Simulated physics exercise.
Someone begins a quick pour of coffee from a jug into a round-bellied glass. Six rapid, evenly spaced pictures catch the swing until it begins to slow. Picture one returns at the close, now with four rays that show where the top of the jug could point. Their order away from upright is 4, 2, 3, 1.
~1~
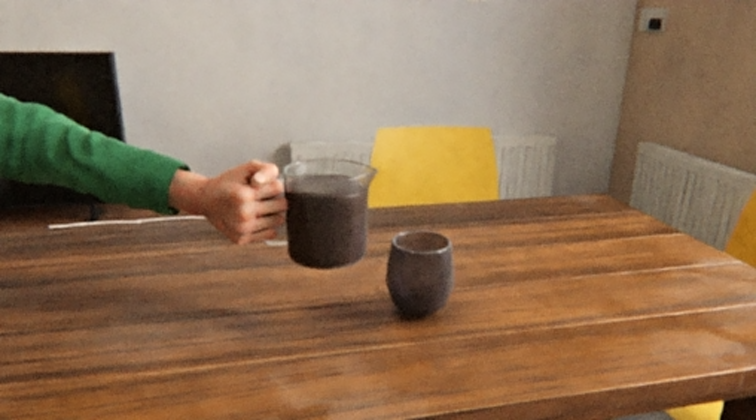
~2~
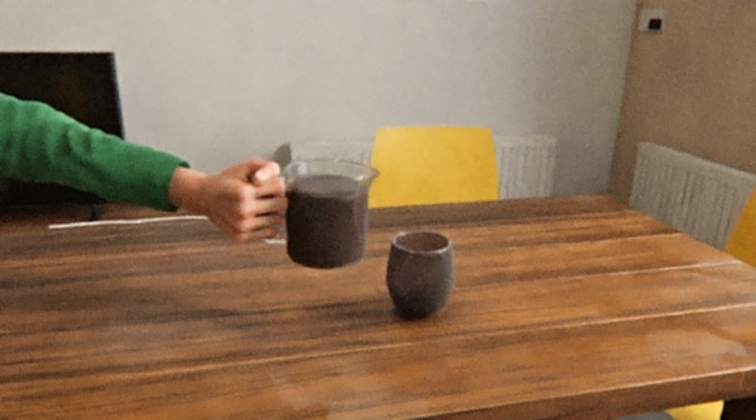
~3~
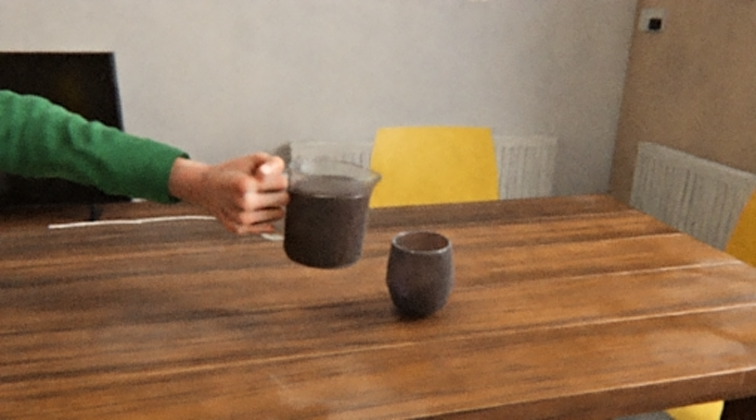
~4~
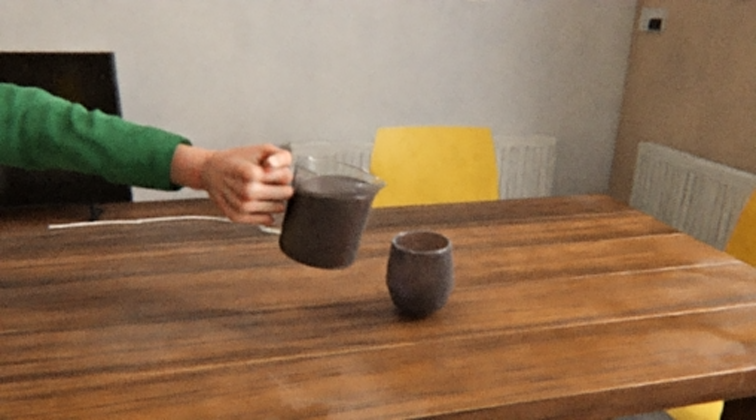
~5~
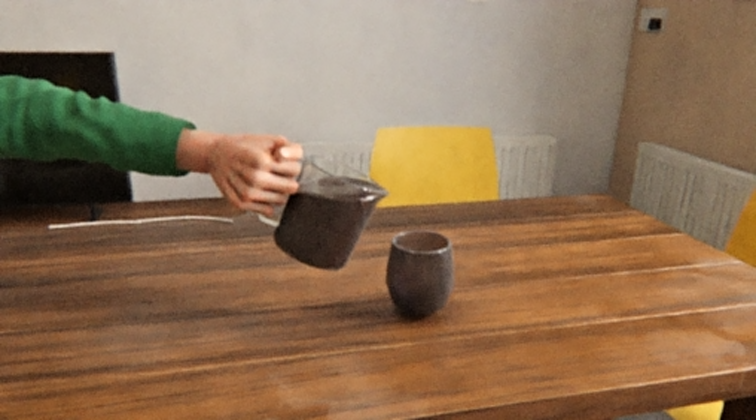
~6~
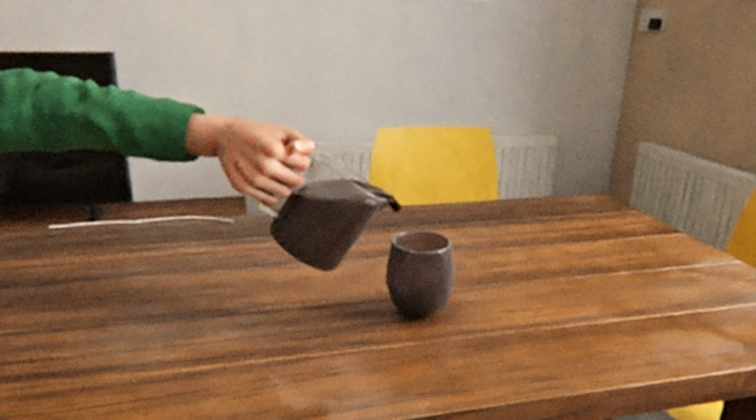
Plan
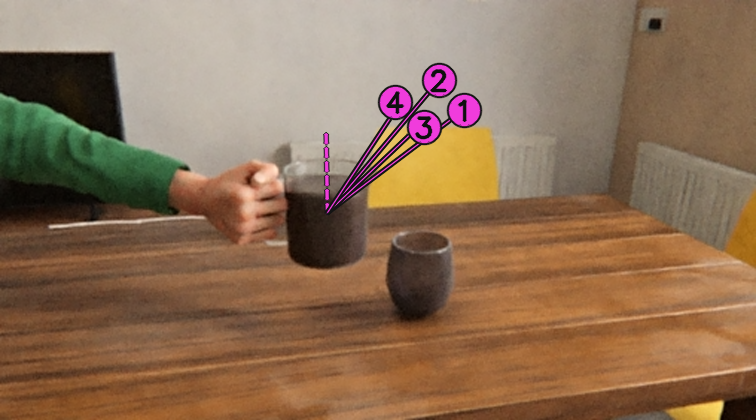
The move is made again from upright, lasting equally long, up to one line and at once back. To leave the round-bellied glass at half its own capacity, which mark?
Best: 1.
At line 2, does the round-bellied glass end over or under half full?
Under.
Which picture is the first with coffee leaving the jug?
Picture 6.
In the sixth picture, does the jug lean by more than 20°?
Yes, it does.
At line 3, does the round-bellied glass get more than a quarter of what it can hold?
Yes, it does.
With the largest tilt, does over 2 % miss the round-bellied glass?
No, it does not.
On the marked copy, 1 at (450, 119); 2 at (428, 93); 3 at (408, 135); 4 at (389, 118).
For line 1, the round-bellied glass ends with about 49 % of what it can hold.
For line 2, the round-bellied glass ends with about 24 % of what it can hold.
For line 3, the round-bellied glass ends with about 35 % of what it can hold.
For line 4, the round-bellied glass ends with about 14 % of what it can hold.
